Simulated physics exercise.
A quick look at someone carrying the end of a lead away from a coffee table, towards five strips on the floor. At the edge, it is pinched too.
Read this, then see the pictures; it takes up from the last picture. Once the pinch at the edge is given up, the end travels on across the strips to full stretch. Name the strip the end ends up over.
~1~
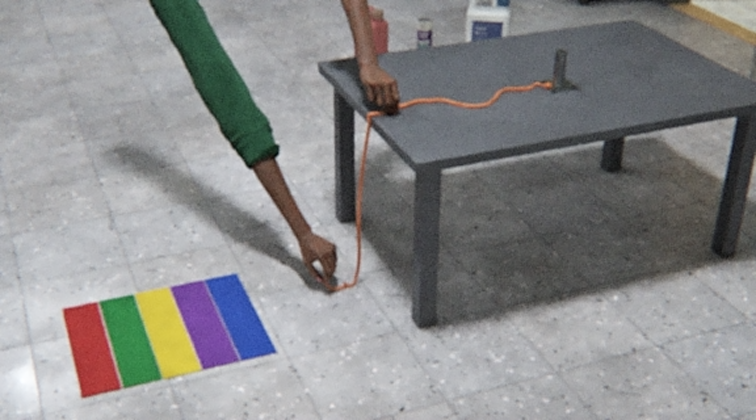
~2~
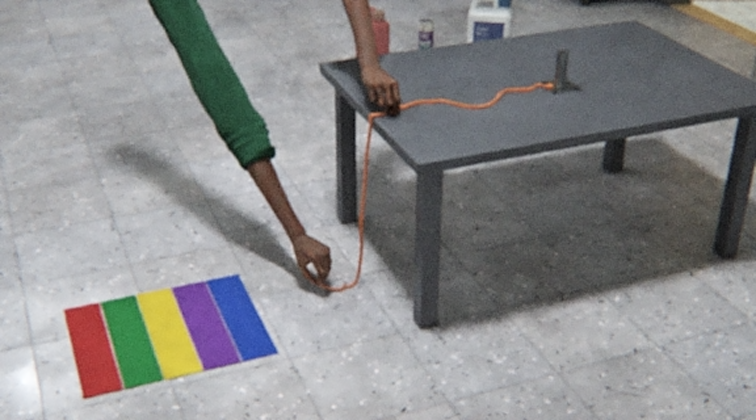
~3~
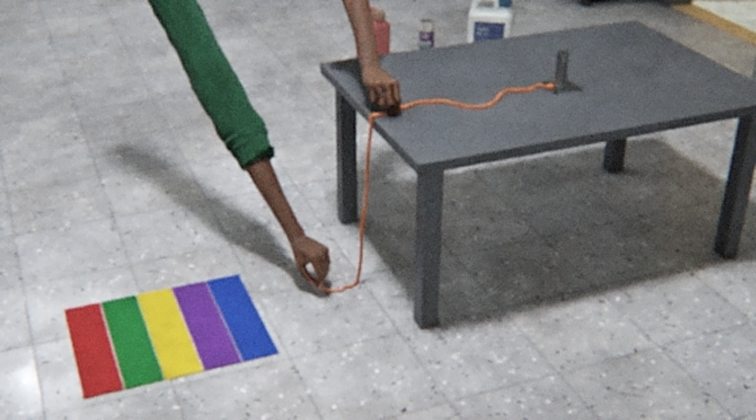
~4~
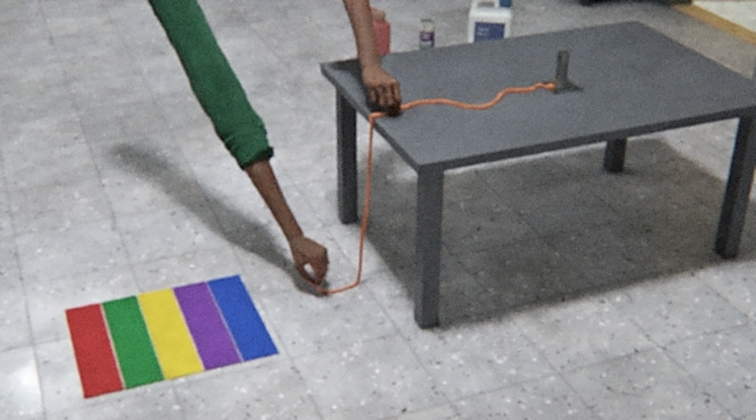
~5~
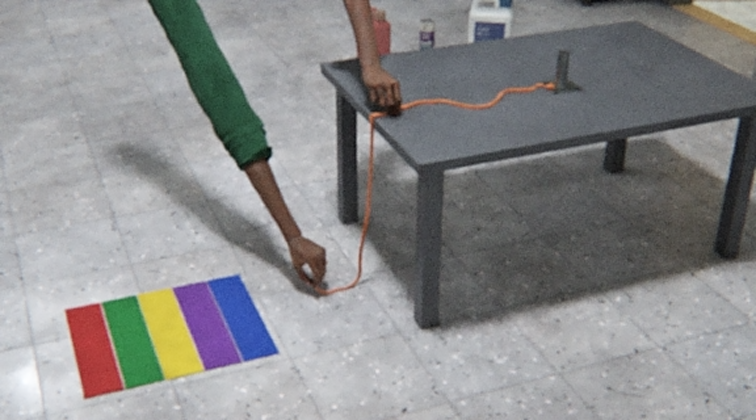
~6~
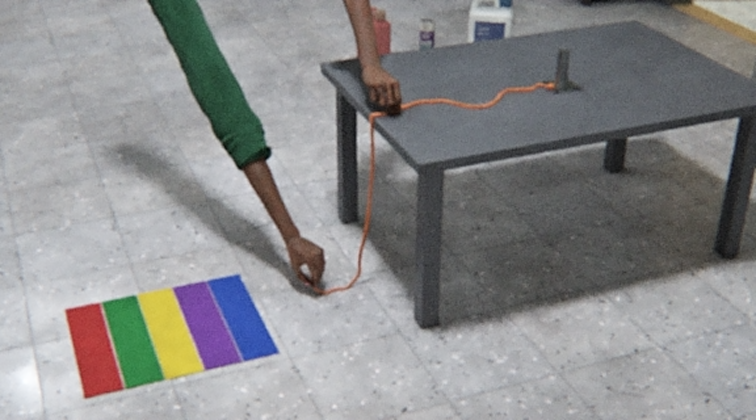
Yellow.
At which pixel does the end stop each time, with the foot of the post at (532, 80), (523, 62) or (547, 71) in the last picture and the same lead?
You'd get roughly (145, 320), (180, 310) and (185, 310), one for each try.
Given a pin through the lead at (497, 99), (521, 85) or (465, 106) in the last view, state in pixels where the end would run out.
Approximately (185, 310), (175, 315) and (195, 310) respectively.
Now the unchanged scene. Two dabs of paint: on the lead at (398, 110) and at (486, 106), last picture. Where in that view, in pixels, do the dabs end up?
First one: (367, 124); second one: (461, 102).
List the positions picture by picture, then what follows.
In the first picture, end (323, 280); blue (252, 341); purple (215, 349); yellow (177, 358); green (138, 367); red (98, 376).
In the second picture, end (317, 283); lead through (525, 90) (480, 107) (411, 105) (368, 140) (363, 208) (359, 270).
In the third picture, end (316, 283).
In the fourth picture, end (314, 283); lead through (526, 90) (481, 107) (412, 105) (371, 140) (367, 208) (360, 271).
In the fifth picture, end (313, 284).
In the sixth picture, end (311, 284); lead through (526, 90) (481, 107) (412, 104) (372, 140) (369, 207) (360, 270).
A little later, end near (222, 303); over blue.
Next, end near (188, 310); over purple.
When it is tight, end near (166, 314); over yellow. It gets as far as the yellow strip.
